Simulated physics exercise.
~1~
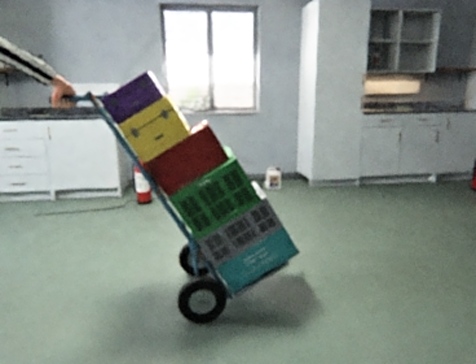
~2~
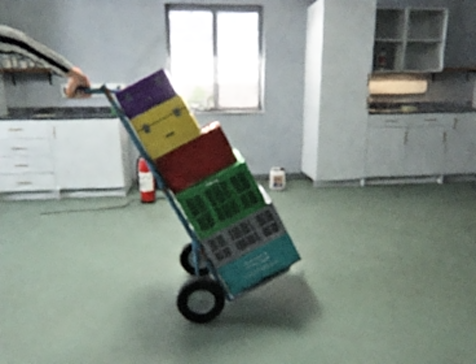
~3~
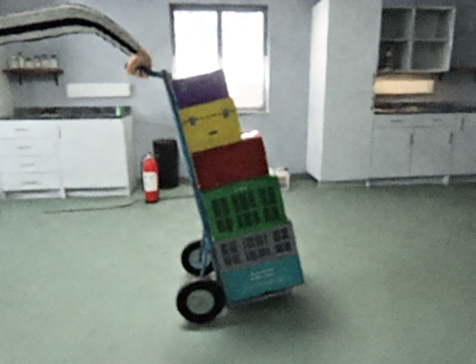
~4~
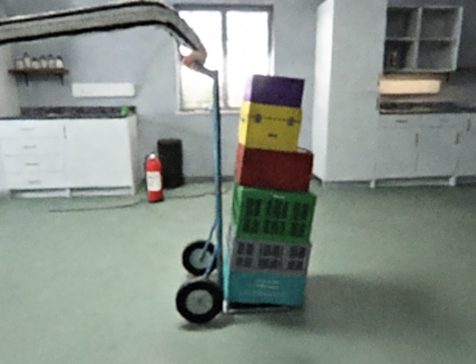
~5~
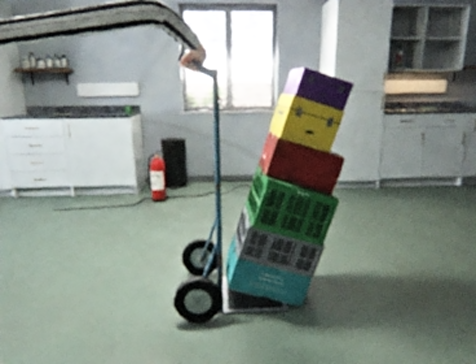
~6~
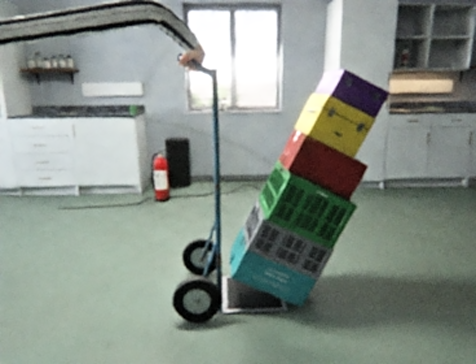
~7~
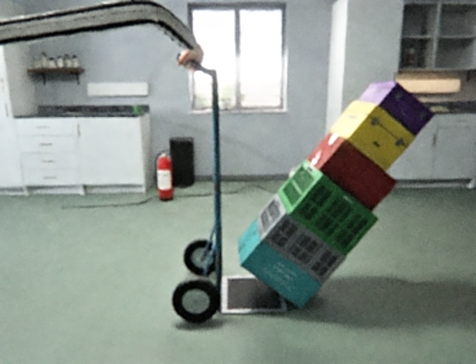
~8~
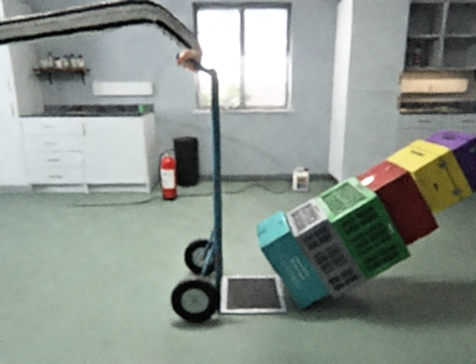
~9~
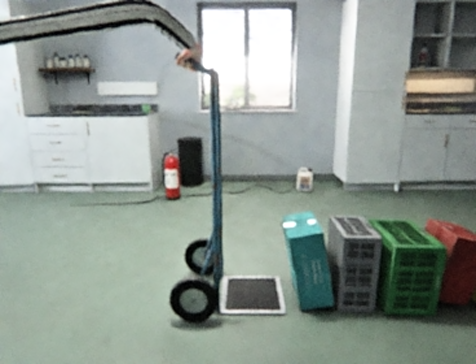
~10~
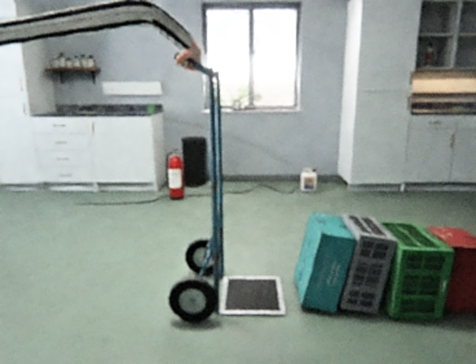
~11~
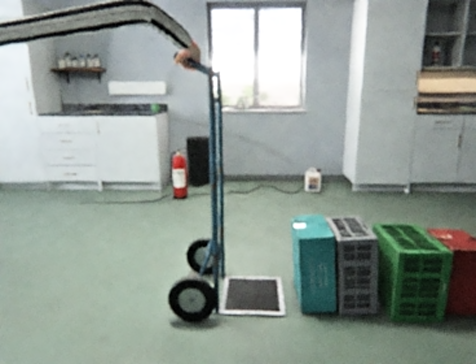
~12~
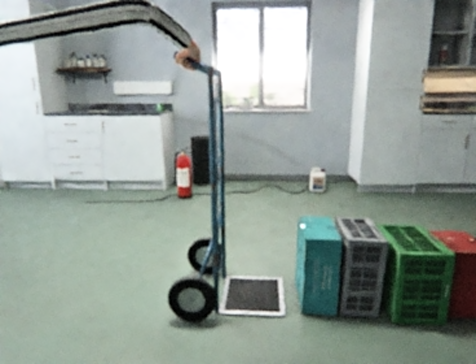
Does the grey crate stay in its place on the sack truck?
No, the grey crate tips off with the rest of the stack and ends up on the floor to the right of the truck.
